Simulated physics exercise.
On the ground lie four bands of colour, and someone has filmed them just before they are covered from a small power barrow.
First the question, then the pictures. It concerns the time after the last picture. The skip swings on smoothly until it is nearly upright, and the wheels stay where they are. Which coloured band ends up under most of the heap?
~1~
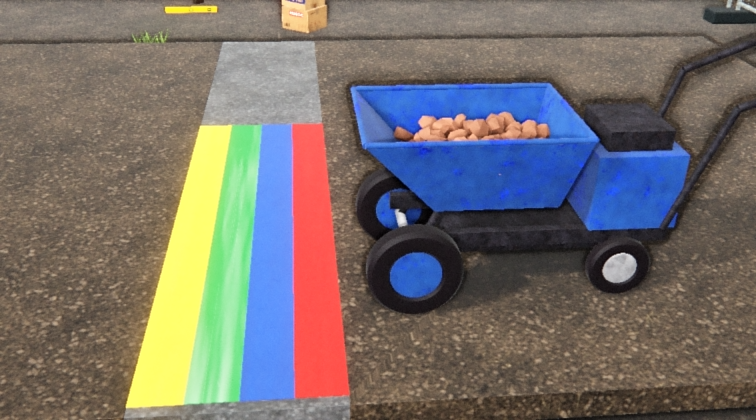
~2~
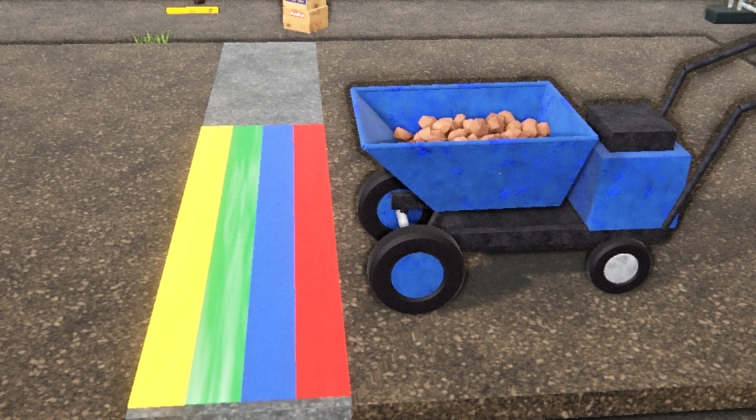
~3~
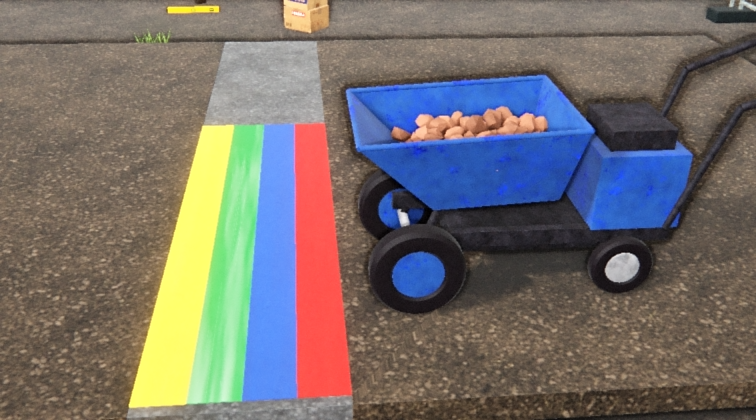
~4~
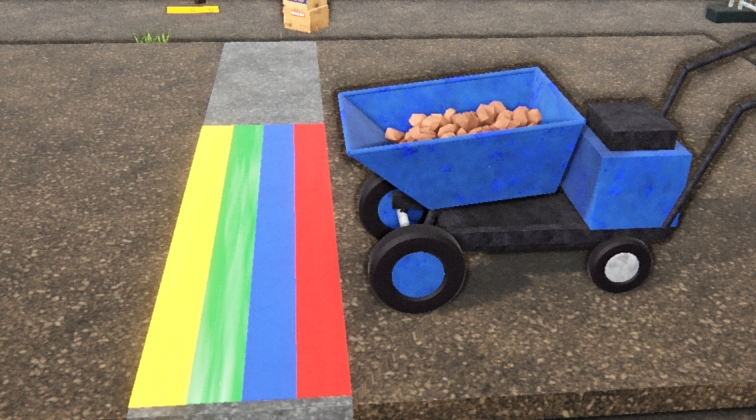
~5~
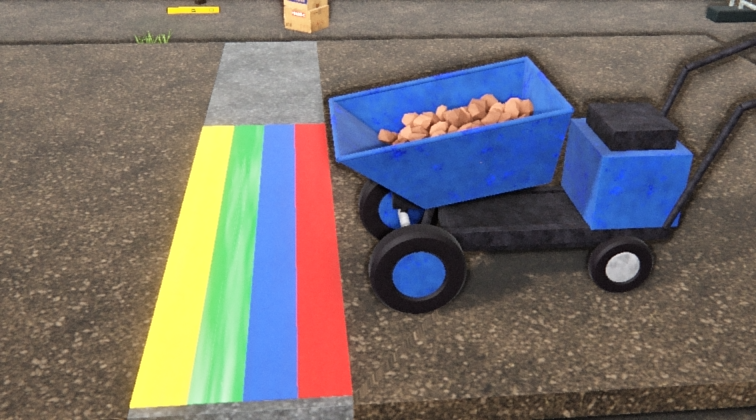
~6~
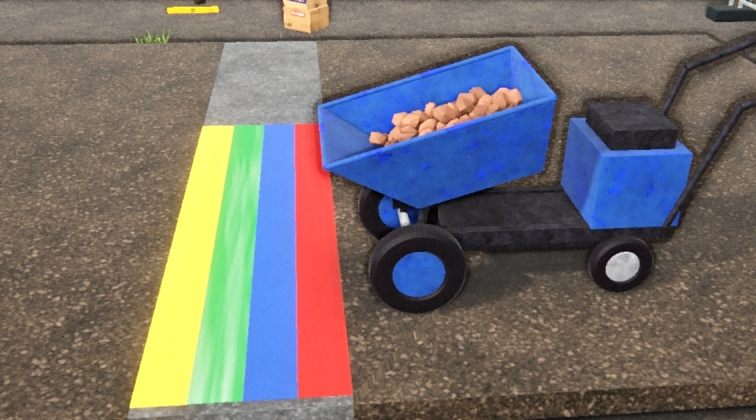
The green one.
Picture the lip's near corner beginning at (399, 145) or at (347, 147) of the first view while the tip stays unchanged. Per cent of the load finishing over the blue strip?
The first gives close to 40 per cent and the second 0 per cent.
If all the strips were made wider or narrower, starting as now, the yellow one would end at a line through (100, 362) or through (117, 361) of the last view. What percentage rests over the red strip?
The first one comes out at 0 percent, while the second comes out at 0 percent.
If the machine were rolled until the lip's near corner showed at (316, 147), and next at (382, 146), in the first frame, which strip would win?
First attempt: The yellow strip. Second attempt: The green strip.
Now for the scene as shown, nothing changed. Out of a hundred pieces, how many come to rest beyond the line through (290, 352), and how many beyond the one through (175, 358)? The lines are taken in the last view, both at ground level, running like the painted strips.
First 90 in a hundred, second 30 in a hundred.
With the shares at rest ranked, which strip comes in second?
Number two is yellow.
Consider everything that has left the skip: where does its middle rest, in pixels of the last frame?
Somewhere around (217, 276) in the last picture.
Shortly afterwards, skip tipped steeply; the whole lot in the skip.
Next, skip tipped right over; the bulk in the skip; only a few over the blue strip; a little over the green strip.
Some moments later, skip tipped right over; a little in the skip; a little over the blue strip; near a third over the green strip; near a quarter over the yellow strip; a little off the paint.
In the end, skip tipped right over; a little in the skip; none at all over the red strip; a little over the blue strip; near a third over the green strip; near a quarter over the yellow strip; a little off the paint.
